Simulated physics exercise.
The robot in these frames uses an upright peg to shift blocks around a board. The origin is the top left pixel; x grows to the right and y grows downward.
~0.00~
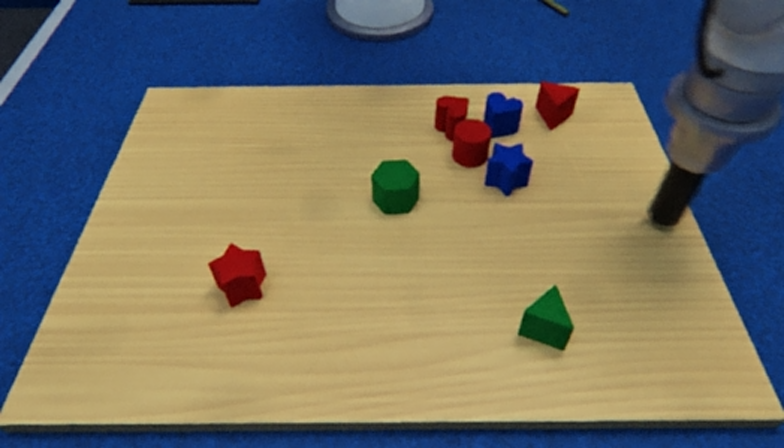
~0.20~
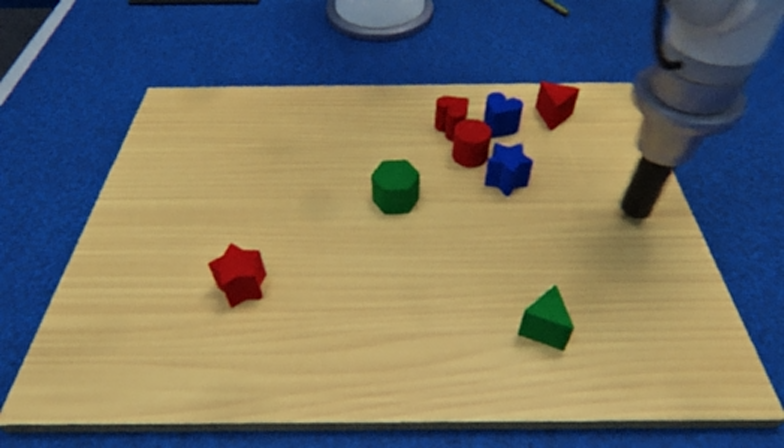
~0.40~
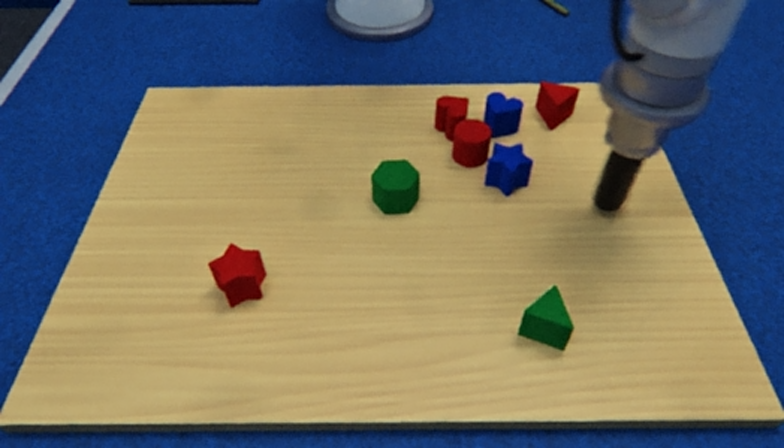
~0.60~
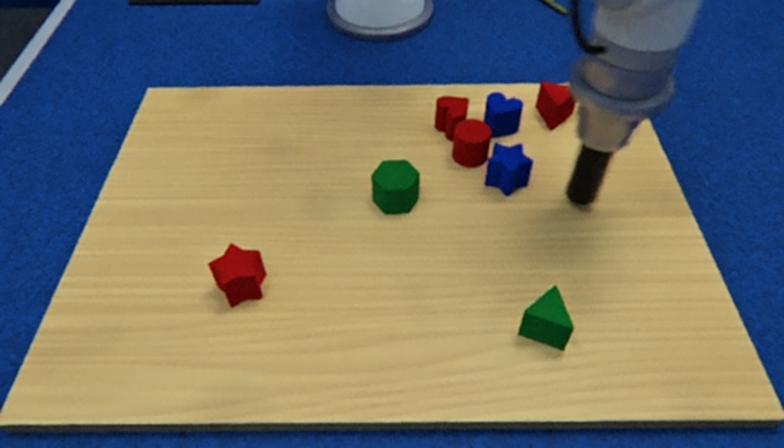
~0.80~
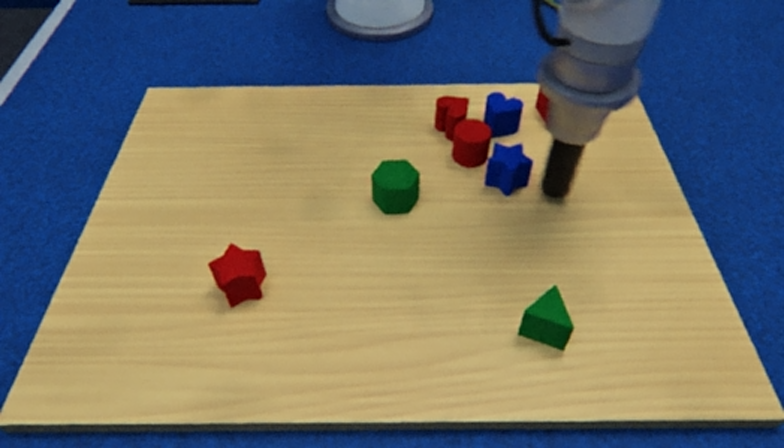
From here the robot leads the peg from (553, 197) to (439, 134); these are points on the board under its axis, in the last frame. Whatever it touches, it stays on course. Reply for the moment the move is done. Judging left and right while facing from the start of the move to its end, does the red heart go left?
Final answer: No.
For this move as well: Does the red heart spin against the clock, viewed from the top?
My answer is no.
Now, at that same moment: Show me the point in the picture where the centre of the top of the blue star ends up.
I'd place it at (464, 146), taking the centre of its top.
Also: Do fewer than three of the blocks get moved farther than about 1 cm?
In short: No.
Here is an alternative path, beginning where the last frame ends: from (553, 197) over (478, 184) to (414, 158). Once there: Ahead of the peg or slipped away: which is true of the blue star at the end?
The blue star is leading.
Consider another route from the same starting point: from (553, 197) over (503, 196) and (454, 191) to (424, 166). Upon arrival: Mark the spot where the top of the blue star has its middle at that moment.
Expect it around (489, 150).
On the path given first. One third of the way, peg at (514, 165); red heart at (453, 103); red circle at (461, 126); blue star at (481, 149), turned 40° anticlockwise.
Two thirds of the way, peg at (475, 144); red heart at (451, 101), turned 15° clockwise; red circle at (444, 124); blue star at (465, 146), turned 110° anticlockwise.
At the end, peg at (440, 125); red heart at (442, 90), turned 55° clockwise; red circle at (412, 118); blue heart unmoved; blue star at (464, 146), turned 115° anticlockwise.
